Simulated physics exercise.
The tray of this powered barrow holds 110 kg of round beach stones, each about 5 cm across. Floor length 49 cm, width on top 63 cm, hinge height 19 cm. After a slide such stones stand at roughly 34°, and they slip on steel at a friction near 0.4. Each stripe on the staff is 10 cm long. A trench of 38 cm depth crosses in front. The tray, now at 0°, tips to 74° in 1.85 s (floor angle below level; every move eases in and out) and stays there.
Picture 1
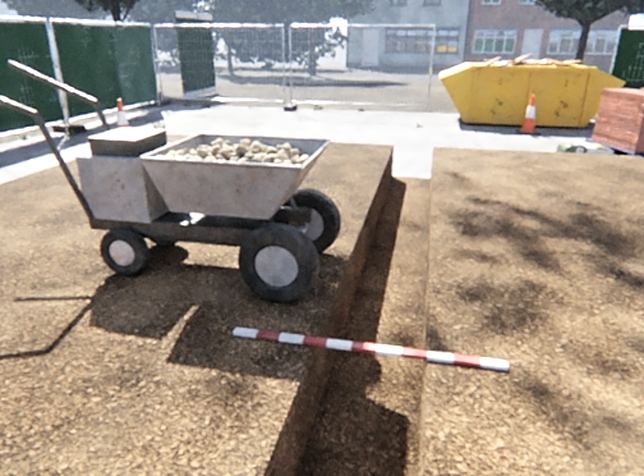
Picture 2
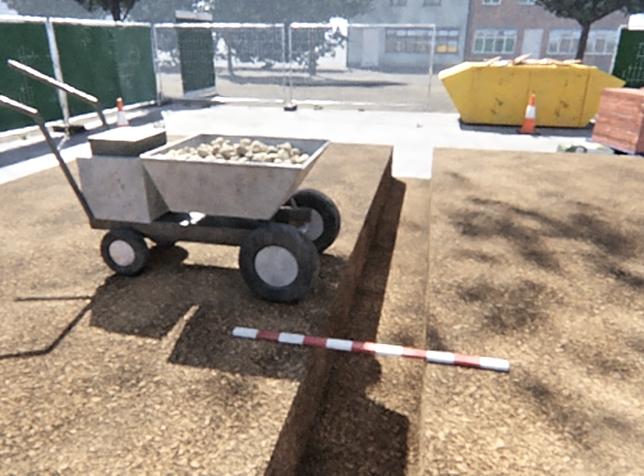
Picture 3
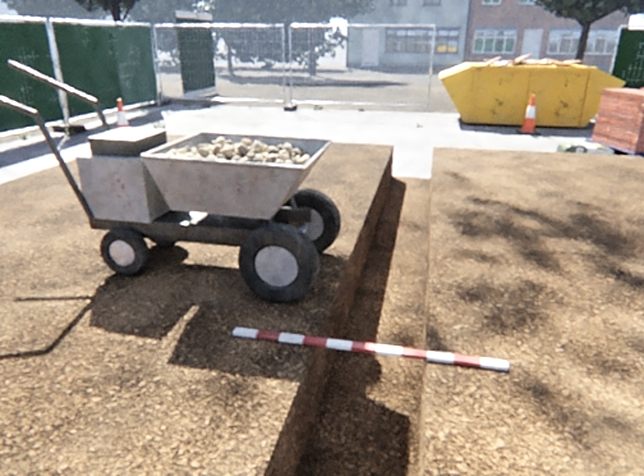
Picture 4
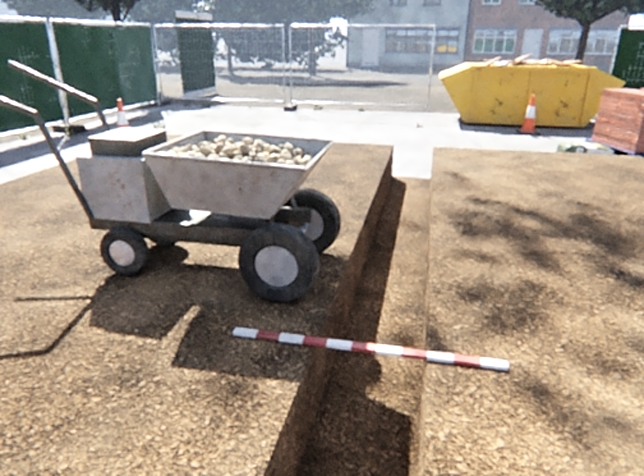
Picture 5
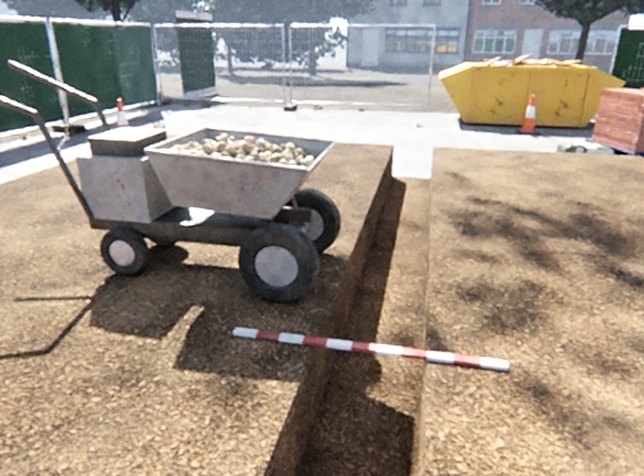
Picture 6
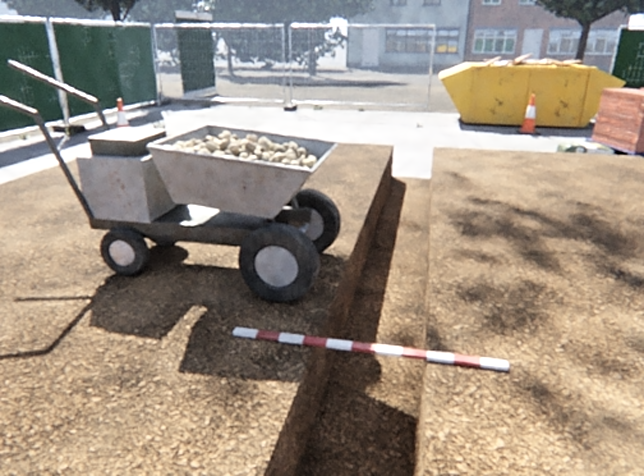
The grey tray of a four-wheeled barrow, loaded with round stones, barely moved at first, then tilted slightly down toward the right beside a narrow trench with a red-and-white striped pole across it.
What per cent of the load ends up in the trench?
Roughly 66 per cent ends in the trench.
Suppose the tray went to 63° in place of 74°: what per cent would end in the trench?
In that case some 70 per cent.
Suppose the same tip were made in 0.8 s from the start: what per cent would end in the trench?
It would be near 50 per cent.
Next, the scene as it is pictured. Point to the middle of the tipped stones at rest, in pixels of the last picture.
Near (411, 335).
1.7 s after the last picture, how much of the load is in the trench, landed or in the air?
About 40 per cent by then.
Then, 1.1 s after the last picture the floor is at 63°, 95 % in the tray, 5 % in the trench; the foremost stones are at (416, 267).
Then, 1.7 s after the last picture the floor is at 74°, 30 % in the tray, 41 % in the trench, 29 % past the trench; the foremost stones are at (533, 308).
Then, 2.0 s after the last picture the floor is at 74°, 11 % in the tray, 55 % in the trench, 34 % past the trench; the foremost stones are at (576, 310).
Then, 4.0 s after the last picture the floor is at 74°, 0 % in the tray, 66 % in the trench, 34 % past the trench; the foremost stones are at (579, 305).
